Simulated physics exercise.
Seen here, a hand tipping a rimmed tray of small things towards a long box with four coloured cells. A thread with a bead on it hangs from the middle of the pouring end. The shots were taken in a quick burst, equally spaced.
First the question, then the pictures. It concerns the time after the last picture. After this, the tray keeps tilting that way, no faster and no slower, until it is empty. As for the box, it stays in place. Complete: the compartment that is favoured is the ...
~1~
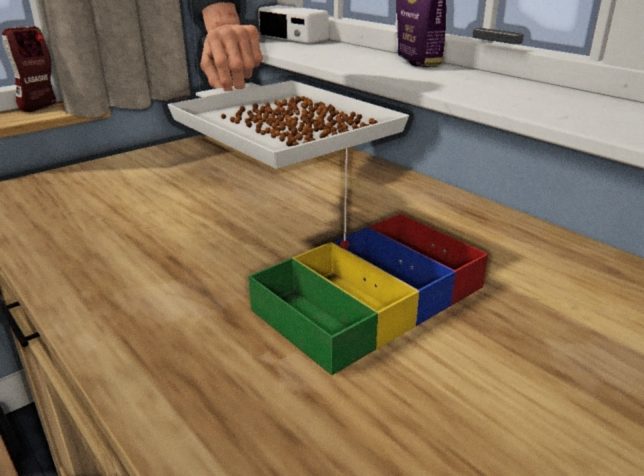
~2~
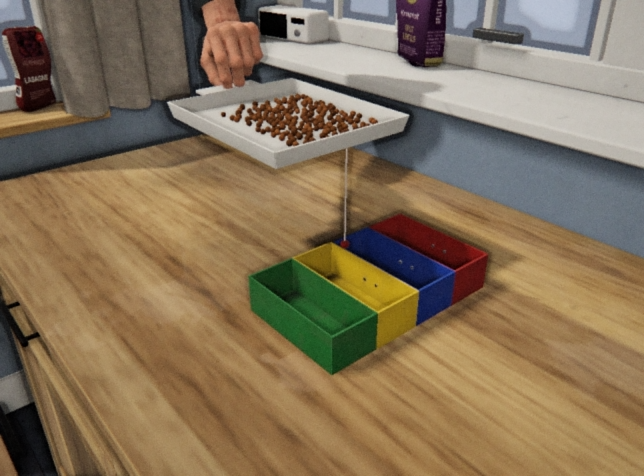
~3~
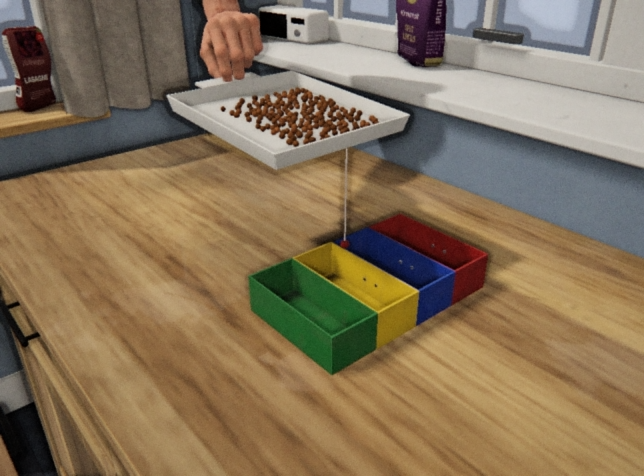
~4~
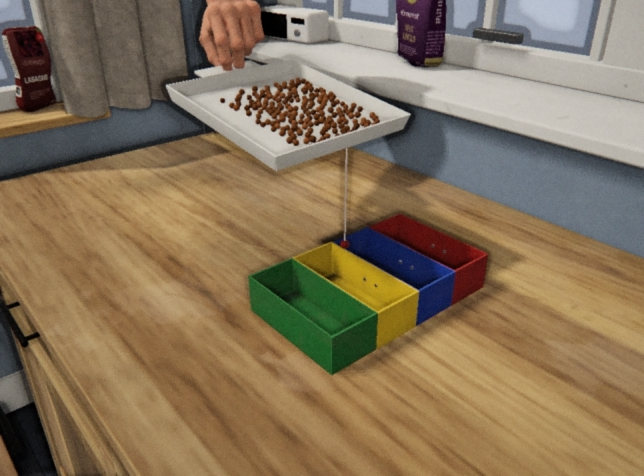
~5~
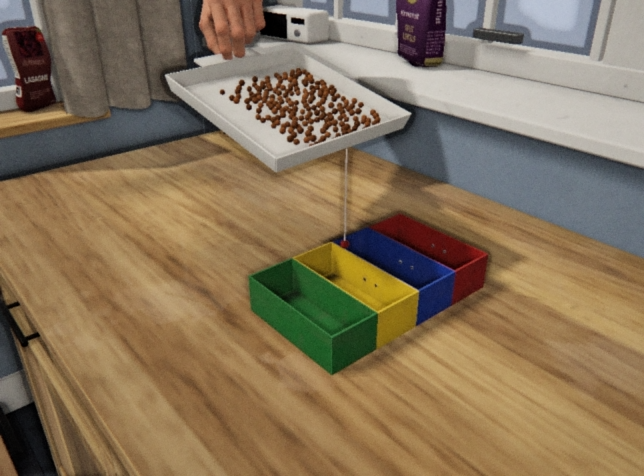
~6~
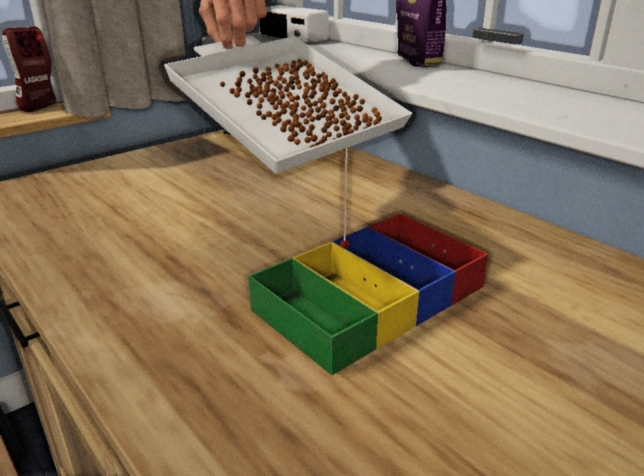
... Green one.
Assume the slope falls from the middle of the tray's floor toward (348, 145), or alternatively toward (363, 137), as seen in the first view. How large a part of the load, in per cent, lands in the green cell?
Lab note: Try 1 = 10 %, try 2 = 0 %.
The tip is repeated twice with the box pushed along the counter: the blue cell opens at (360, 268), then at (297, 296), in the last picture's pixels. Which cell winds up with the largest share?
One: The yellow one. Two: Blue.
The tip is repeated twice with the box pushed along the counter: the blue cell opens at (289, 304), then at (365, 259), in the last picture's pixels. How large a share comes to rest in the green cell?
The first try yields 0% and the second yields 40%.
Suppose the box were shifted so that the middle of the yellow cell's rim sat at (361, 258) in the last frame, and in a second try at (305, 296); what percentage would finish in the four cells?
The first yields 60 per cent and the second 100 per cent.
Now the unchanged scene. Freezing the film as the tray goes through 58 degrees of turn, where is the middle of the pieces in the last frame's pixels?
Somewhere about (331, 128).
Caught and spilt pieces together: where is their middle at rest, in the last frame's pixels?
Centre at rest, last view: Approx. (336, 327).
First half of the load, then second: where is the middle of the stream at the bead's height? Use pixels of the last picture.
Around (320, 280) first; around (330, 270) second.
Soon after the last picture, tray tipped steeply; nearly all on the tray; a stray few falling or outside the box.
A little later, tray tipped right over; most on the tray; a stray few in the yellow cell; about a quarter falling or outside the box.
Later still, tray tipped past a quarter turn; about half in the green cell; about a quarter in the yellow cell; a small part in the blue cell; a stray few in the red cell; a small part falling or outside the box.
At rest, tray tipped past a quarter turn; about half in the green cell; about a quarter in the yellow cell; a small part in the blue cell; a stray few in the red cell; a small part outside the box.
